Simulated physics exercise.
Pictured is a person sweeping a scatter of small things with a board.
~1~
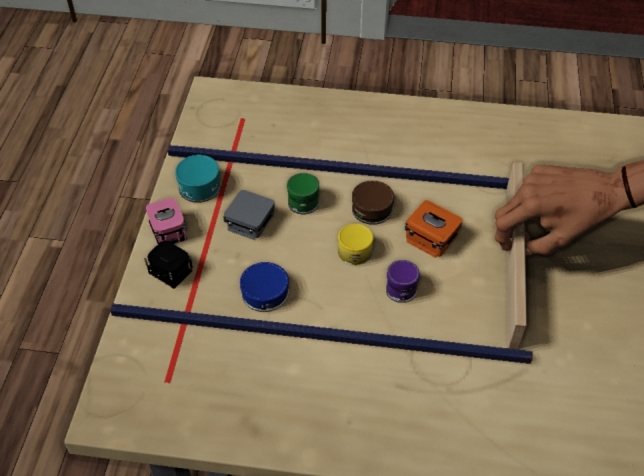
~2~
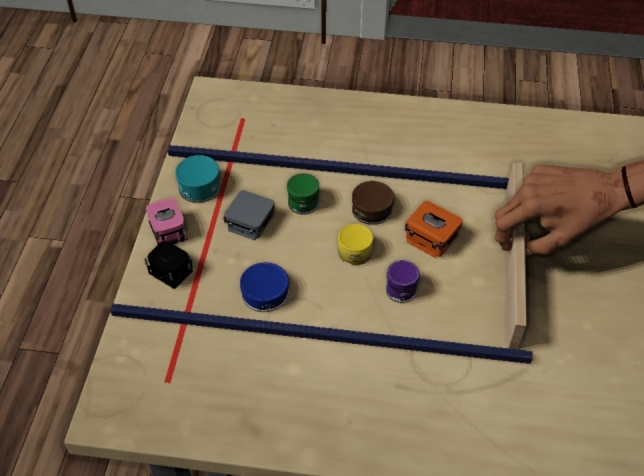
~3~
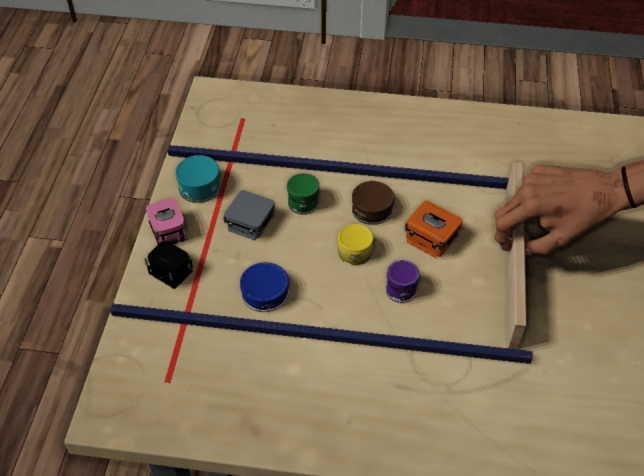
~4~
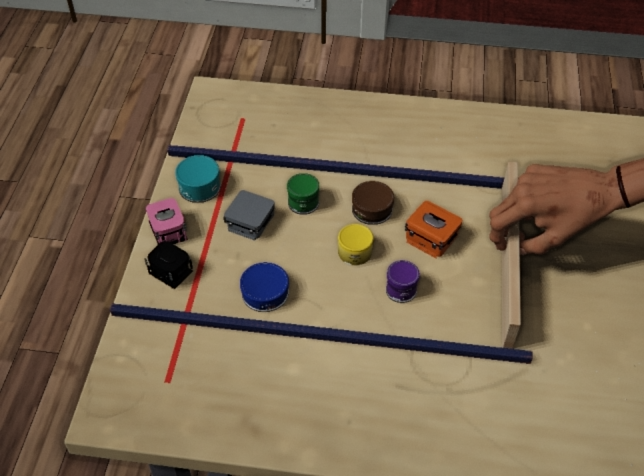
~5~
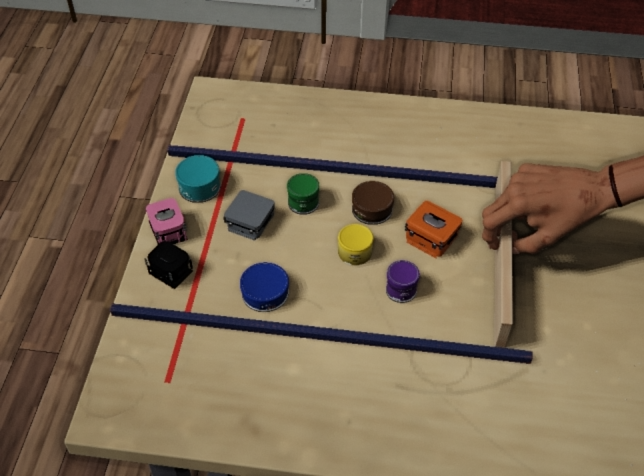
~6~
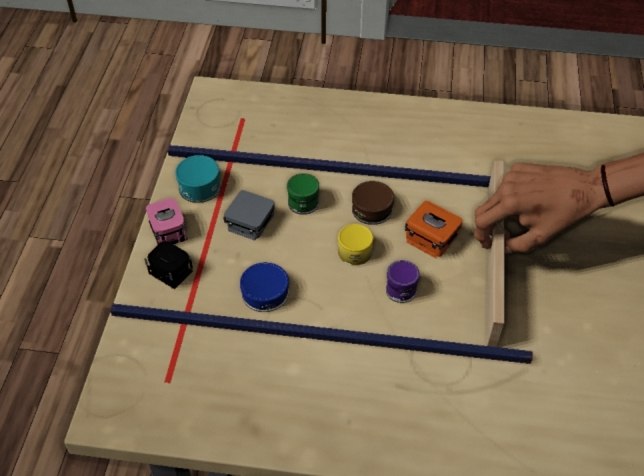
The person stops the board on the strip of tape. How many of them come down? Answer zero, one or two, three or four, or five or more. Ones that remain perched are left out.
One or two.
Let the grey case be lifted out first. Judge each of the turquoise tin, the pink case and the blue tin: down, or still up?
Turquoise tin down; pink case still up; blue tin still up.
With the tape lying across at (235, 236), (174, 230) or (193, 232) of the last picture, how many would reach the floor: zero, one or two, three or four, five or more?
So, going place by place, I'd say no fall at all; at least five; 3 or 4.
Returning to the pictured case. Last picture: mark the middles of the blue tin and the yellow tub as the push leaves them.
Final positions - blue tin around (165, 289), yellow tub around (190, 233).
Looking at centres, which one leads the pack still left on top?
Looks like the grey case to me.
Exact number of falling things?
2.
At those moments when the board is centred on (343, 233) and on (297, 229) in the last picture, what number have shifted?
At the first spot 5, then 7.
Soon after, none off yet; pink case at rest near (167, 223); black case at rest near (169, 264); turquoise tin at rest near (198, 179).
At rest, the number that fall off is one or two; fallen, turquoise tin and pink case.
